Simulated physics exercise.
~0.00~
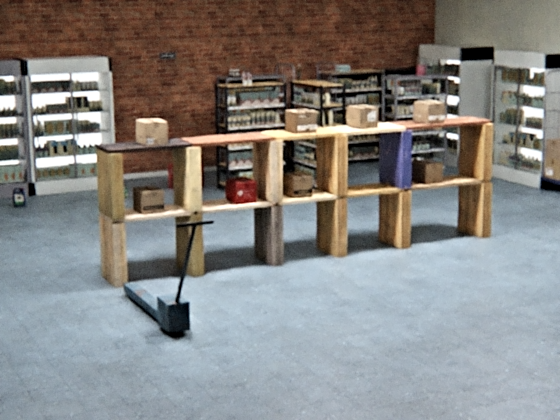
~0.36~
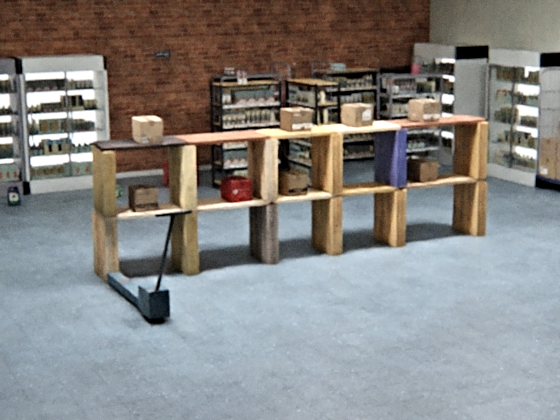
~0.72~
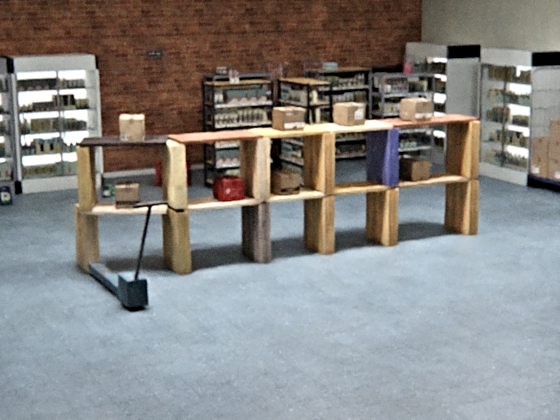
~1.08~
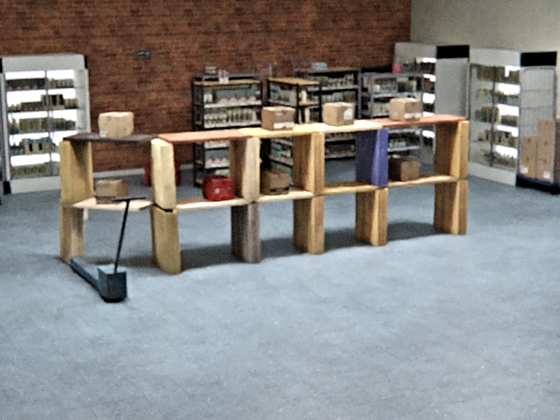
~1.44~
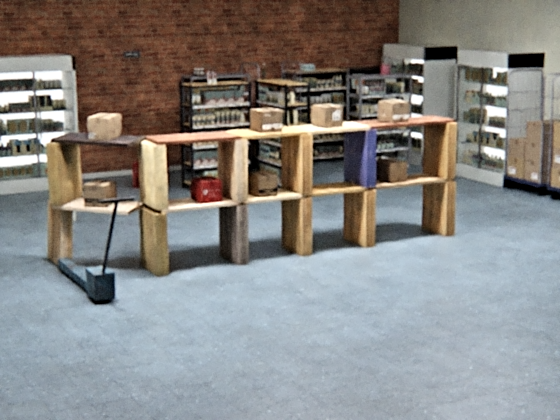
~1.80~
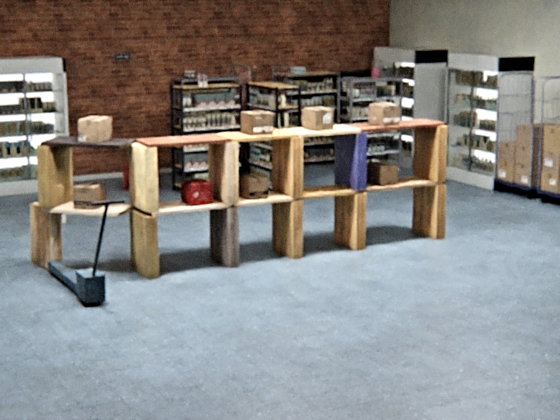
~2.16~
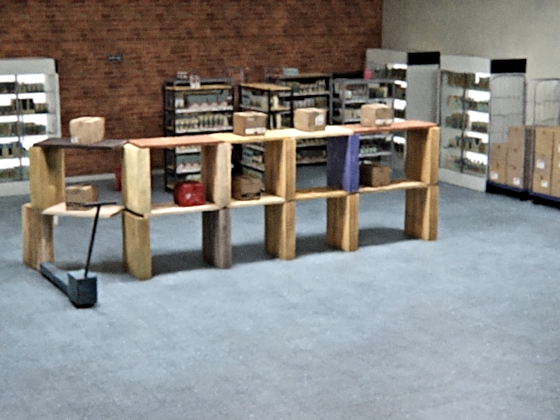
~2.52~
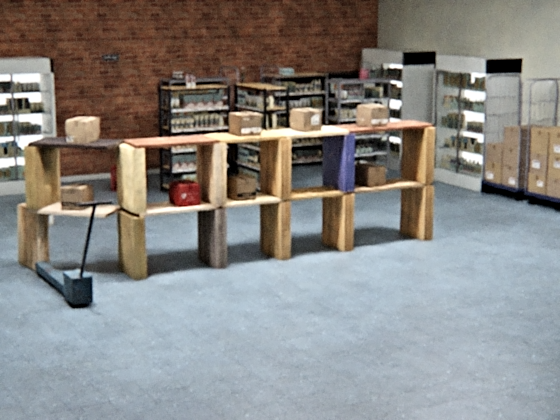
At first, a long two-tier rack of timber uprights and loose boards stands in a hall, carrying brown cartons and one red one, with a dark low jack in front of its left end. The jack slides in toward the foot of the leftmost upright as the view pans slightly right. It reaches the foot, and the boards and uprights at that end shift a little out of line. The jack then comes to rest there, its handle still raised. By the end nothing has fallen, and the red carton and the blue upright remain in their places.
